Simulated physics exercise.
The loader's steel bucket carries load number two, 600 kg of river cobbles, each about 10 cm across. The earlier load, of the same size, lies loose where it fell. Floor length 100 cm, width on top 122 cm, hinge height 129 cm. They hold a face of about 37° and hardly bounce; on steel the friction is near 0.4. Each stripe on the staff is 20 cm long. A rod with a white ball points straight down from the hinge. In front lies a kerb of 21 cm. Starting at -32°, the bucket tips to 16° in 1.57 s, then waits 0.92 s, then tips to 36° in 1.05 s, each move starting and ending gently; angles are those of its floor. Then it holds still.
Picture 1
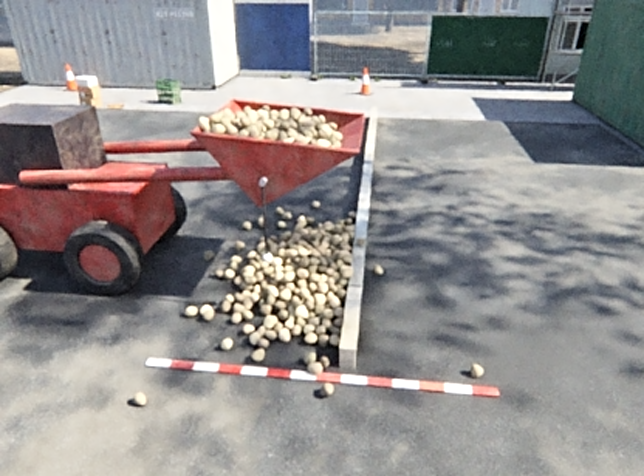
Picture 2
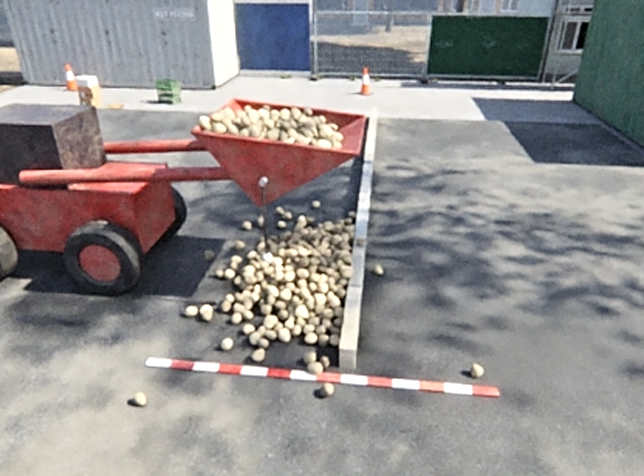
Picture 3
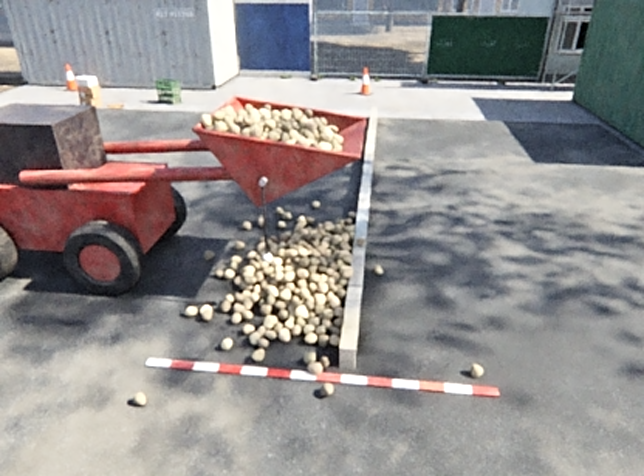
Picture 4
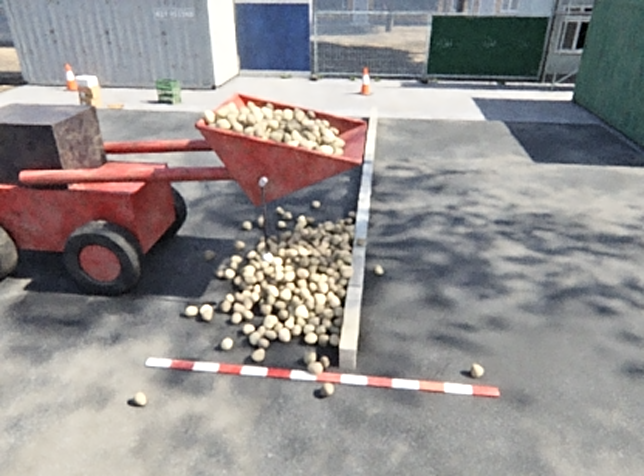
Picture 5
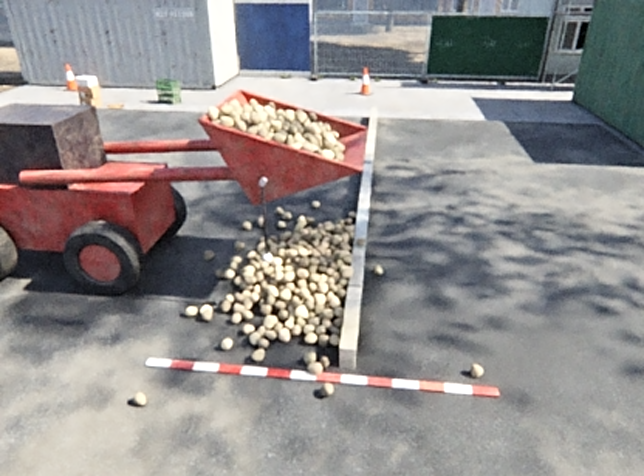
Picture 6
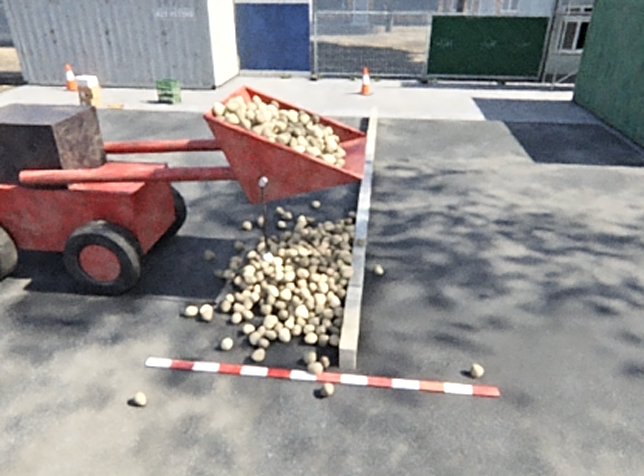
The red loader's bucket of pale stones slowly tilts down to the right above a loose pile.
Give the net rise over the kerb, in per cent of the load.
Roughly 89 per cent of a load more.
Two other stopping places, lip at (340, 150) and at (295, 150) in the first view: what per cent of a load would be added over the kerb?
About 75 and 25 per cent.
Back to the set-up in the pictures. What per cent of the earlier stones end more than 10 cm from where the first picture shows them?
About 0 per cent.
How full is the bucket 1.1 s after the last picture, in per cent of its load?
It holds some 90 per cent.
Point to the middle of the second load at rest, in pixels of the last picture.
Around (392, 269).
Then, 0.6 s after the last picture the floor is at 9°; in per cent of one load, 100 in the bucket, 100 on this side of the kerb; the foremost stones are at (366, 268).
Then, 1.1 s after the last picture the floor is at 16°; in per cent of one load, 88 in the bucket, 106 on this side of the kerb, 6 over the kerb; the foremost stones are at (391, 236).
Then, 3.4 s after the last picture the floor is at 36°; in per cent of one load, 0 in the bucket, 112 on this side of the kerb, 88 over the kerb; the foremost stones are at (495, 282).
Then, 6.2 s after the last picture the floor is at 36°; in per cent of one load, 0 in the bucket, 111 on this side of the kerb, 89 over the kerb; the foremost stones are at (495, 282). Net gain over the kerb, 89.
